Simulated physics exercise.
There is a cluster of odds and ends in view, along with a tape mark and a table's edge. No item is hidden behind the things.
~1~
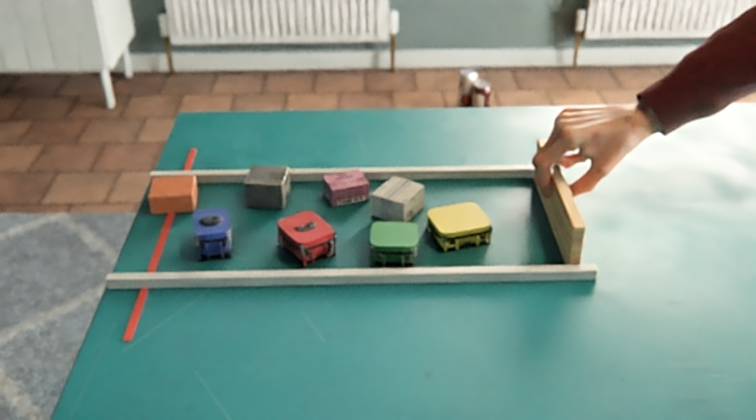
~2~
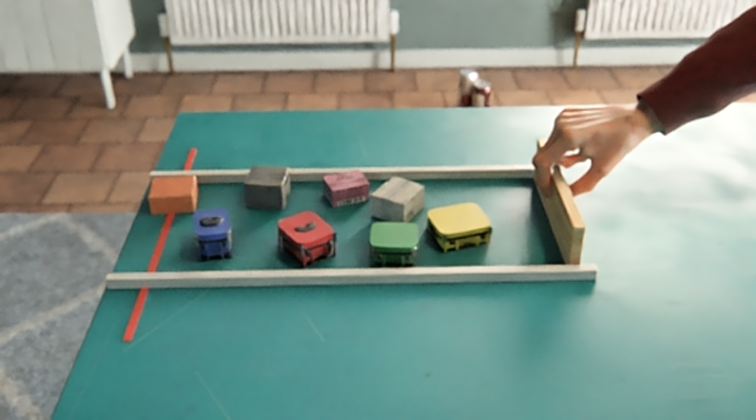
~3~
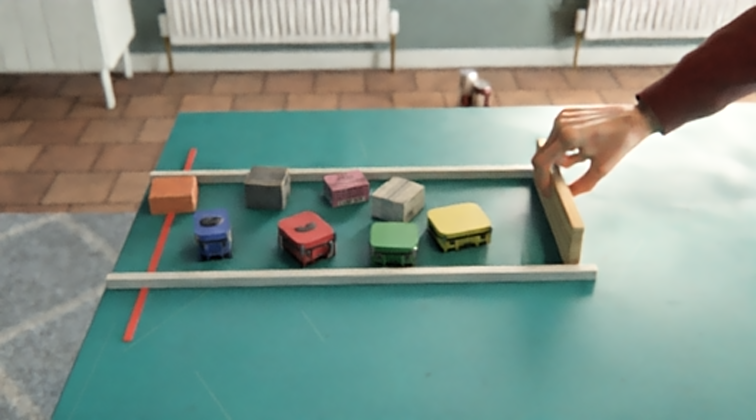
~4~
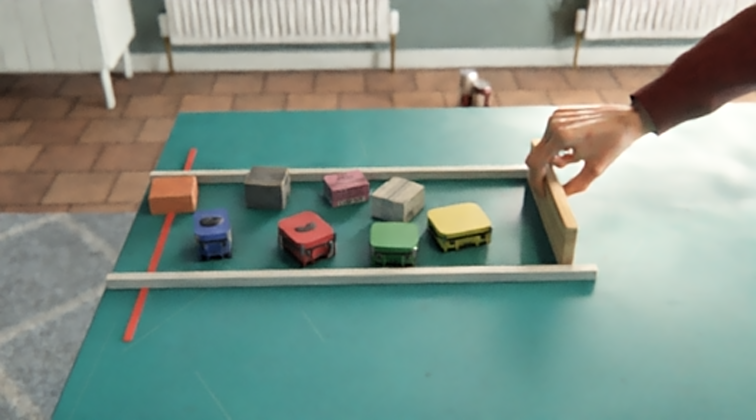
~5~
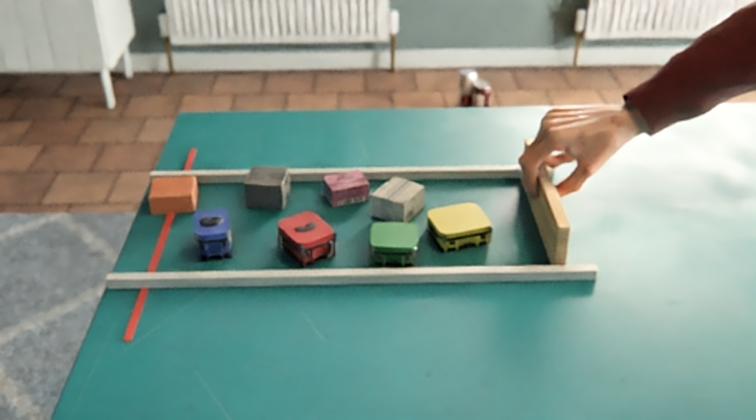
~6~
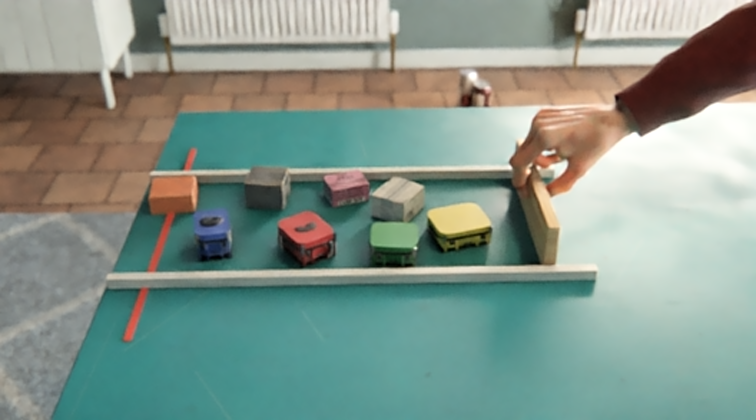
A hand slides a wooden board slightly left between two rails toward small cases and blocks.
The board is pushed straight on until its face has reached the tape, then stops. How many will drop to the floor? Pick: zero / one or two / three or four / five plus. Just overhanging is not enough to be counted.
That comes to three or four.
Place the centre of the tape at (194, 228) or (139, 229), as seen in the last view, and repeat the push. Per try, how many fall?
Taking the two tries in order, the numbers are 2 and 8.
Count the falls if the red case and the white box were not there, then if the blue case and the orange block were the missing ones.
You'd get 3 in the first case and 2 in the second one.
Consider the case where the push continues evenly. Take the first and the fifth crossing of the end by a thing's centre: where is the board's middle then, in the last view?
At (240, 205) for the first, at (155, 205) for the fifth.
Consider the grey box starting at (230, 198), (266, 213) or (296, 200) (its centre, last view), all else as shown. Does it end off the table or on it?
Taking the spots in turn, it gets knocked off, then gets knocked off, then gets knocked off.
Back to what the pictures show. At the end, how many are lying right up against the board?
Looks like 4 of them, all told.
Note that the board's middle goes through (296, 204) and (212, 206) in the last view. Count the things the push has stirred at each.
At that stage 7; at the next, 8.
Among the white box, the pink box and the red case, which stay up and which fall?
Result - white box retained, pink box retained, red case fallen.
Early on, none off yet; orange block at rest near (174, 195); blue case at rest near (213, 234); grey box at rest near (268, 188).
Finally, the number that fall off is three or four; lost, red case, grey box, blue case and orange block.
